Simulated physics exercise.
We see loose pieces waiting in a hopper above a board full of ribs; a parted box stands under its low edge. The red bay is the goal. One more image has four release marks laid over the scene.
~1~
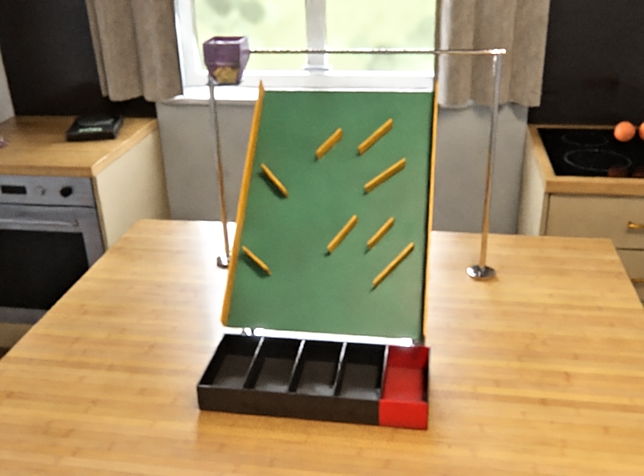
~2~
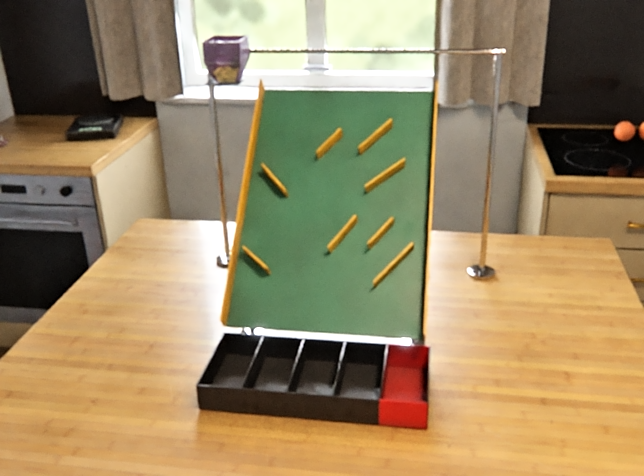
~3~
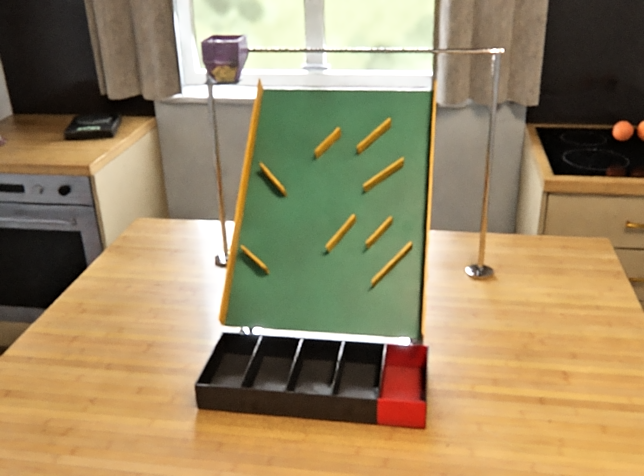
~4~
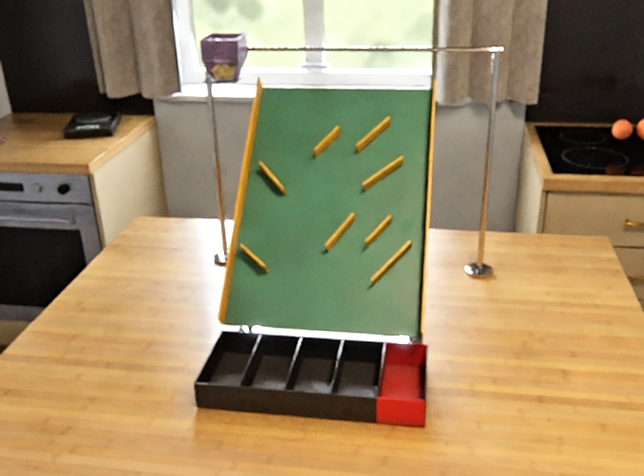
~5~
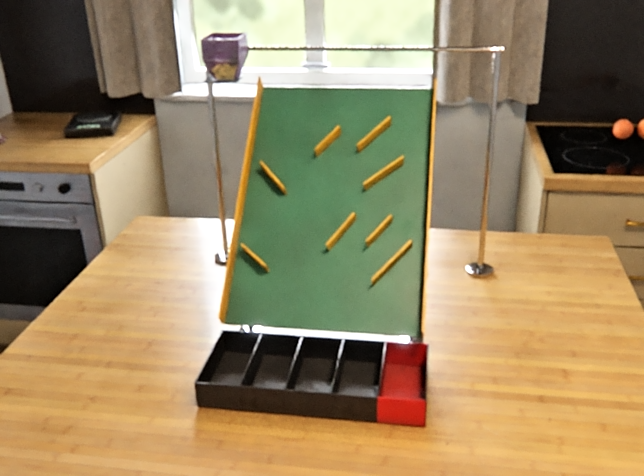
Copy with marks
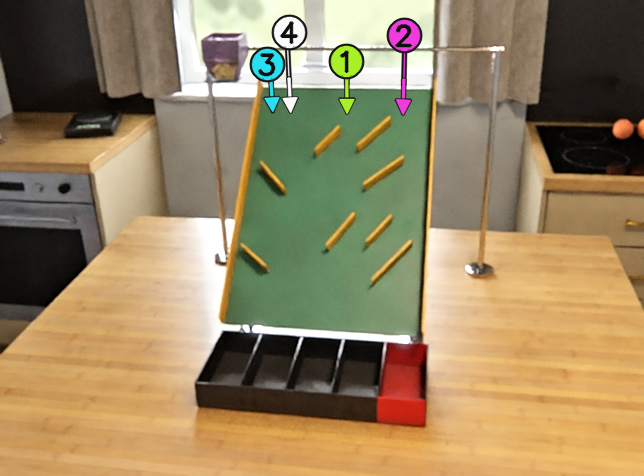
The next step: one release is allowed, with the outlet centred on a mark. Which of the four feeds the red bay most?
Take 2.
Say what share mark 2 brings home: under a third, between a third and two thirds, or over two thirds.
Between a third and two thirds.
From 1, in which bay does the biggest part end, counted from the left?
The second from the left.
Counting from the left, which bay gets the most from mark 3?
The third.
On the marked copy, mark 1 meets the board at (347, 108); mark 2 meets the board at (403, 109); mark 3 meets the board at (272, 106); mark 4 meets the board at (290, 107).
For mark 1, not one piece in the red bay, almost all in other bays, just a few outside the box.
For mark 2, roughly half in the red bay, roughly half in other bays.
For mark 3, not one piece in the red bay, every piece in other bays.
For mark 4, not one piece in the red bay, almost all in other bays, just a few outside the box.
